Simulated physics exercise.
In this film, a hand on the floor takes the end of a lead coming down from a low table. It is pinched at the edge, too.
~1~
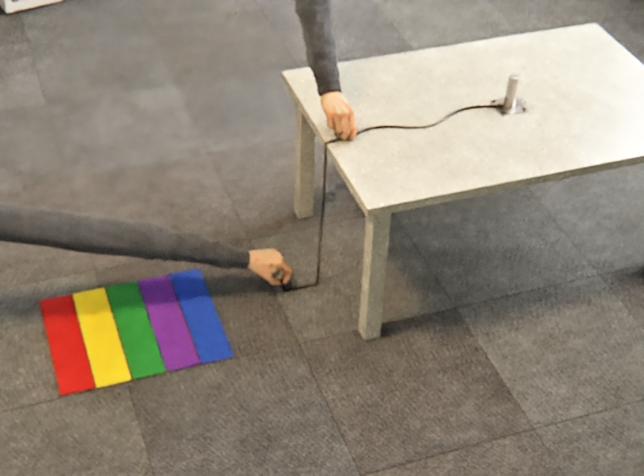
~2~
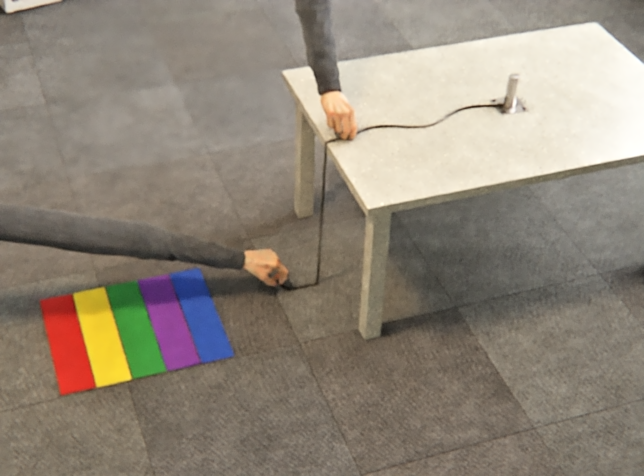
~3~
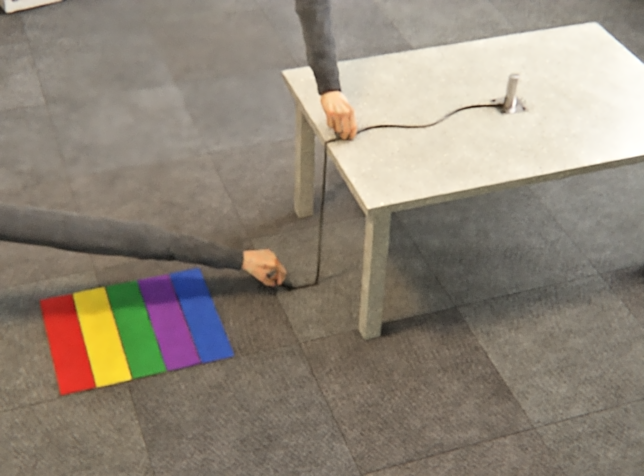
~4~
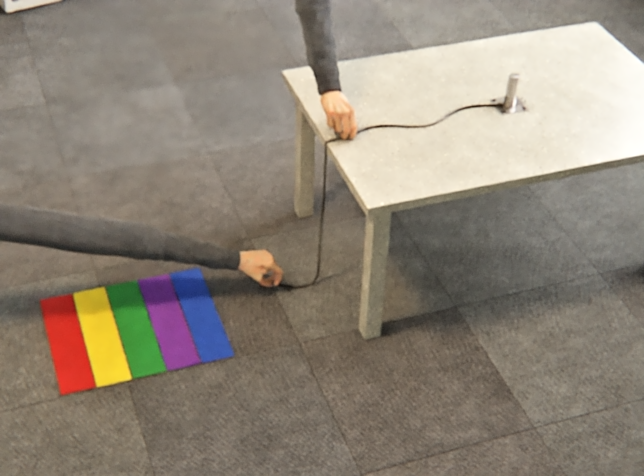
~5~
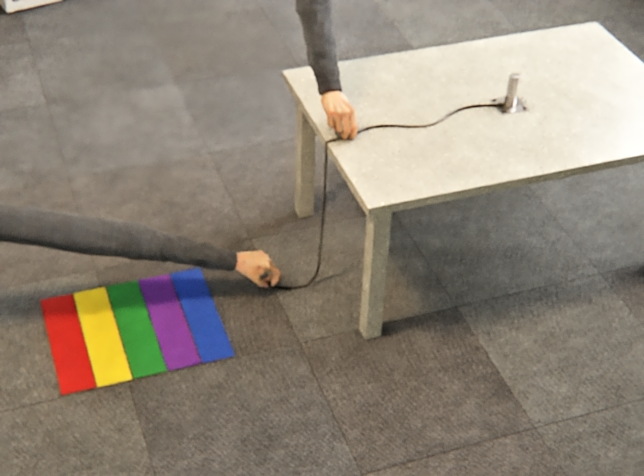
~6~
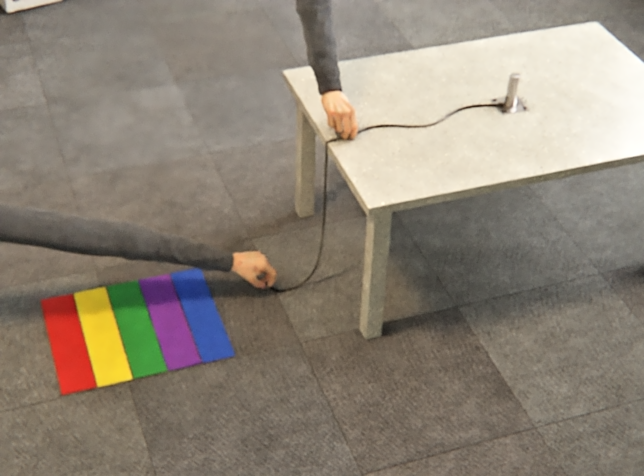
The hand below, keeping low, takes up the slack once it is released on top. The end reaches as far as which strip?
As far as the purple strip.
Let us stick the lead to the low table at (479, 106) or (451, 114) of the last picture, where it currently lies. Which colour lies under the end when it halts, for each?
Try 1: Purple; try 2: Purple.
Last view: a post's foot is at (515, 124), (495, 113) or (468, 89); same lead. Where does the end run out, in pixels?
You'd get roughly (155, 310), (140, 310) and (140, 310), one for each try.
Soon after, end near (224, 294); short of the strips.
Then, end near (189, 301); over blue.
At full stretch, end near (169, 306); over purple. It gets as far as the purple strip.
